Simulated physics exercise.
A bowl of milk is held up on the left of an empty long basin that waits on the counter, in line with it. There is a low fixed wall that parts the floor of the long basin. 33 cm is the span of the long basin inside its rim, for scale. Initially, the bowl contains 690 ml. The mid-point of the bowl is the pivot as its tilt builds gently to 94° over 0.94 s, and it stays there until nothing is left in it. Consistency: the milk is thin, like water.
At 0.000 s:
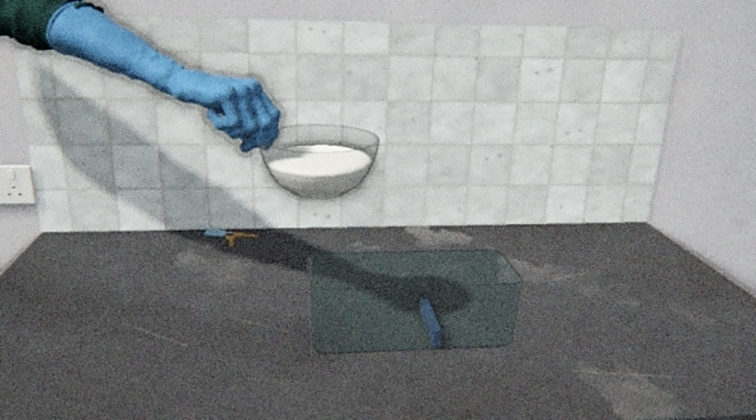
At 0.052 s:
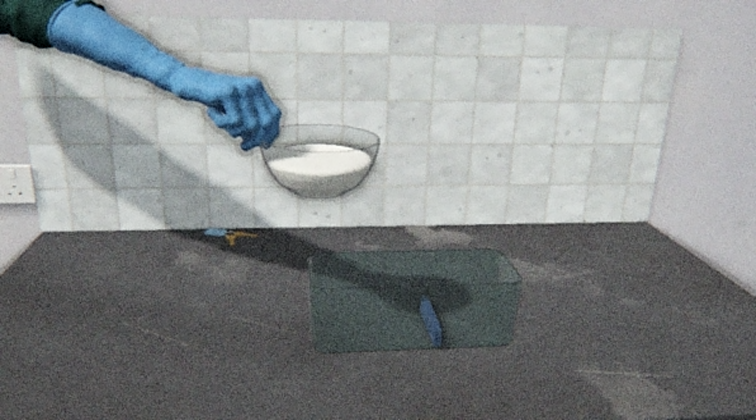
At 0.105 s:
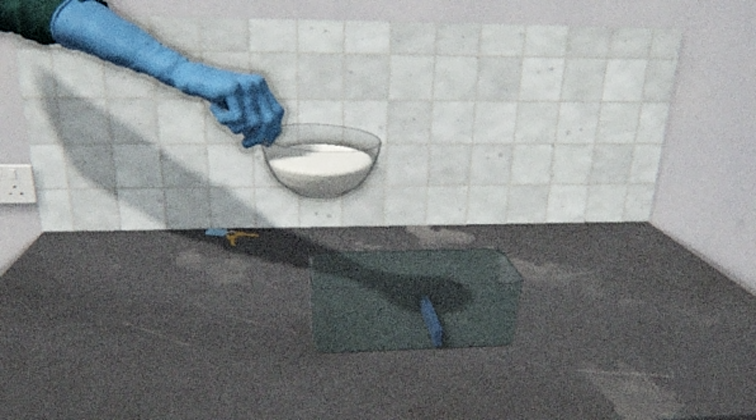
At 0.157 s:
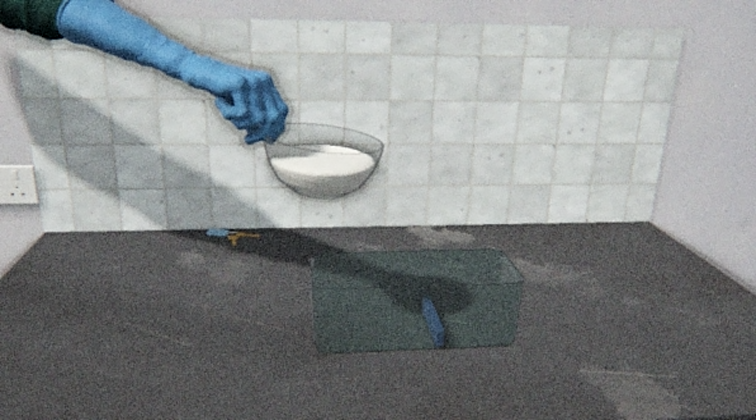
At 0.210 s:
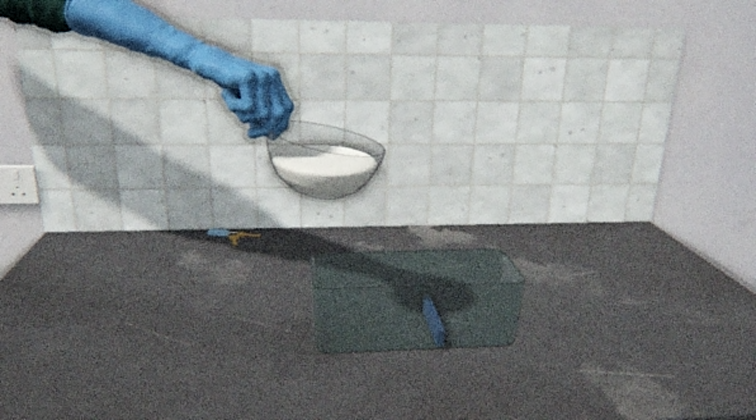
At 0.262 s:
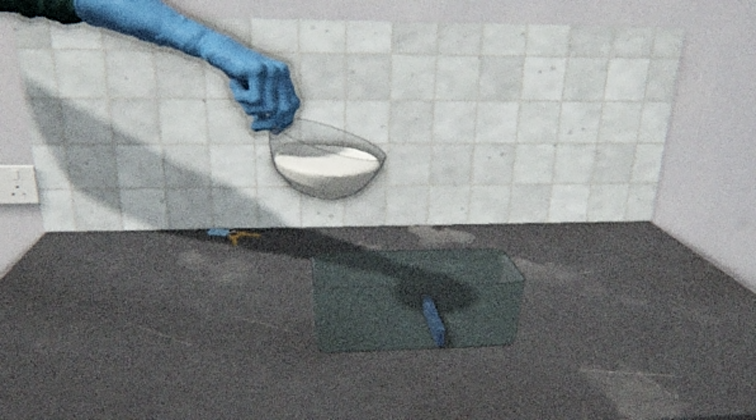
A blue-gloved hand held a clear bowl of milk in the air, above and to the left of an empty long basin on a dark counter, then gently tilted the bowl toward the right.
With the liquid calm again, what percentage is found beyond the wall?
Beyond the wall there is roughly 15 percent.
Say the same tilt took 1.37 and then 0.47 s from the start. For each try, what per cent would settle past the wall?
It comes to 15 per cent, and then 30 per cent.
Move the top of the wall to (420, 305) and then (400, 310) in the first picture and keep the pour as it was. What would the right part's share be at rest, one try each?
Some 30 in a hundred, then some 60 in a hundred.
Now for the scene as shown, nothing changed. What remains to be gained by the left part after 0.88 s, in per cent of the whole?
About 10 per cent.
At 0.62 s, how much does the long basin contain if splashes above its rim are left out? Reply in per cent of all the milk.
Close to 10 in a hundred.
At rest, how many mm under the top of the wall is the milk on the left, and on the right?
Close to 6 mm left and close to 24 mm right.
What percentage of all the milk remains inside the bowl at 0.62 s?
I reckon about 50 in a hundred is still held.
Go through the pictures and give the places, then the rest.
Tilt 0°; pouring edge (378, 139); surface from (266, 158) to (371, 157); the long basin's rim runs from (309, 272) to (511, 267); the wall's top is at (430, 313), in the first picture.
Tilt 1°; pouring edge (379, 139); surface from (266, 157) to (371, 157), in the second picture.
Tilt 3°; pouring edge (380, 141); surface from (268, 156) to (373, 158), in the third picture.
Tilt 6°; pouring edge (383, 145); surface from (270, 156) to (375, 159), in the fourth picture.
Tilt 11°; pouring edge (384, 150); surface from (273, 155) to (377, 160), in the fifth picture.
Tilt 17°; pouring edge (385, 156); surface from (275, 155) to (380, 160), in the sixth picture.
After 0.62 s the tilt is 69° and 49 per cent is still to pour, 9 is left of the wall and 0 right of it.
After 0.88 s the tilt is 93° and 6 per cent is still to pour, 74 is left of the wall and 6 right of it.
After 1.15 s the tilt is 94° and 0 per cent is still to pour, 87 is left of the wall and 12 right of it.
After 1.44 s the tilt is 94° and 0 per cent is still to pour, 84 is left of the wall and 15 right of it.
In the end 84 per cent lies left of the wall, 15 right of it and 1 outside.
